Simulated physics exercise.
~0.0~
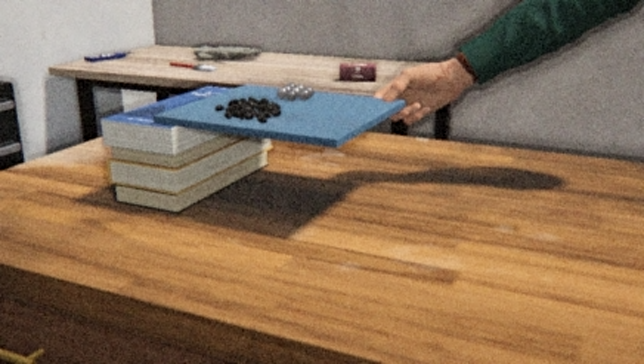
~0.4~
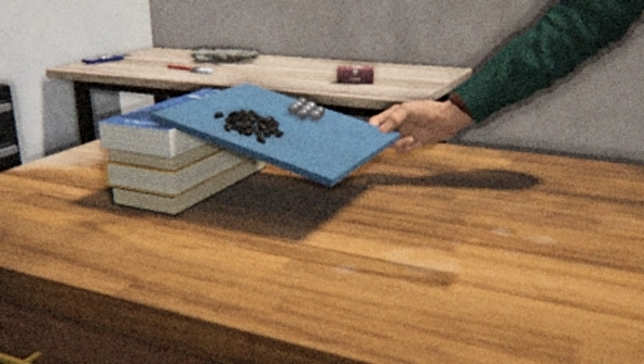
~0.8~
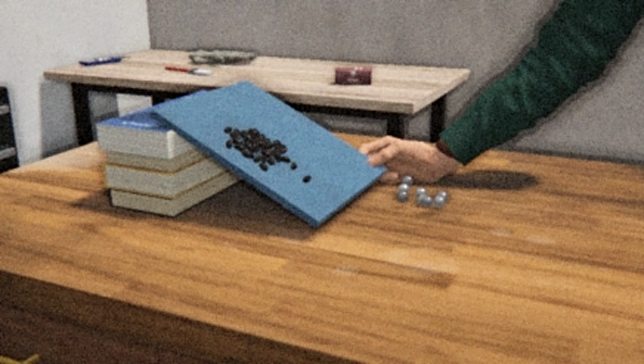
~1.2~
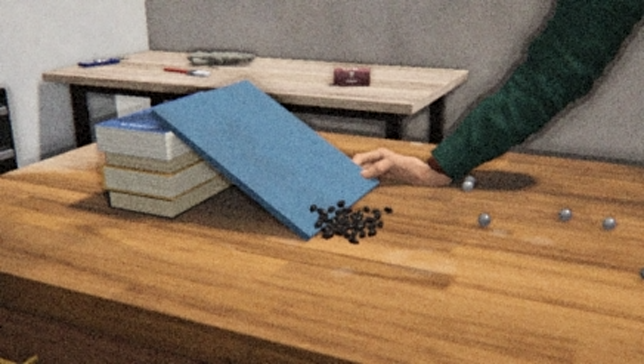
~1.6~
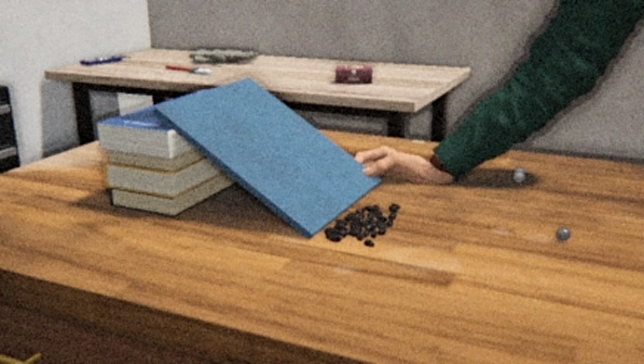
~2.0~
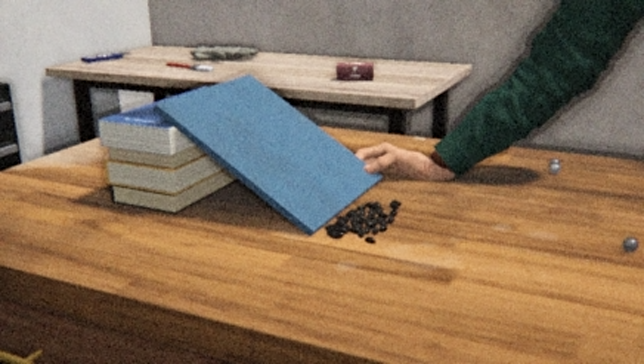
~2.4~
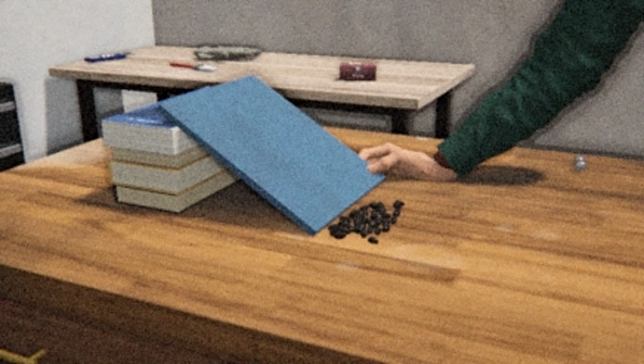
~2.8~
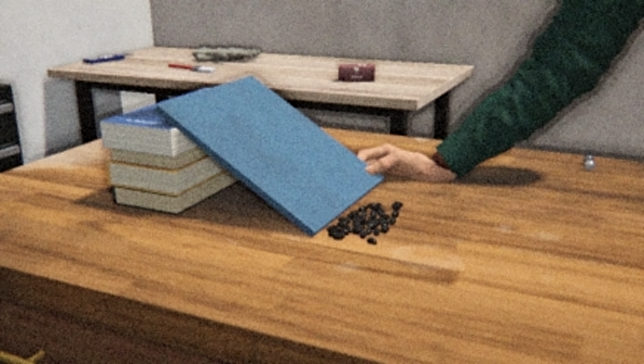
The clip shows a hand lowering one end of a blue board propped on stacked books, tilting it toward a wooden table. Small silvery balls roll off first and scatter rightward, mostly out of view, while dark pieces slide down and settle in a pile at its foot.
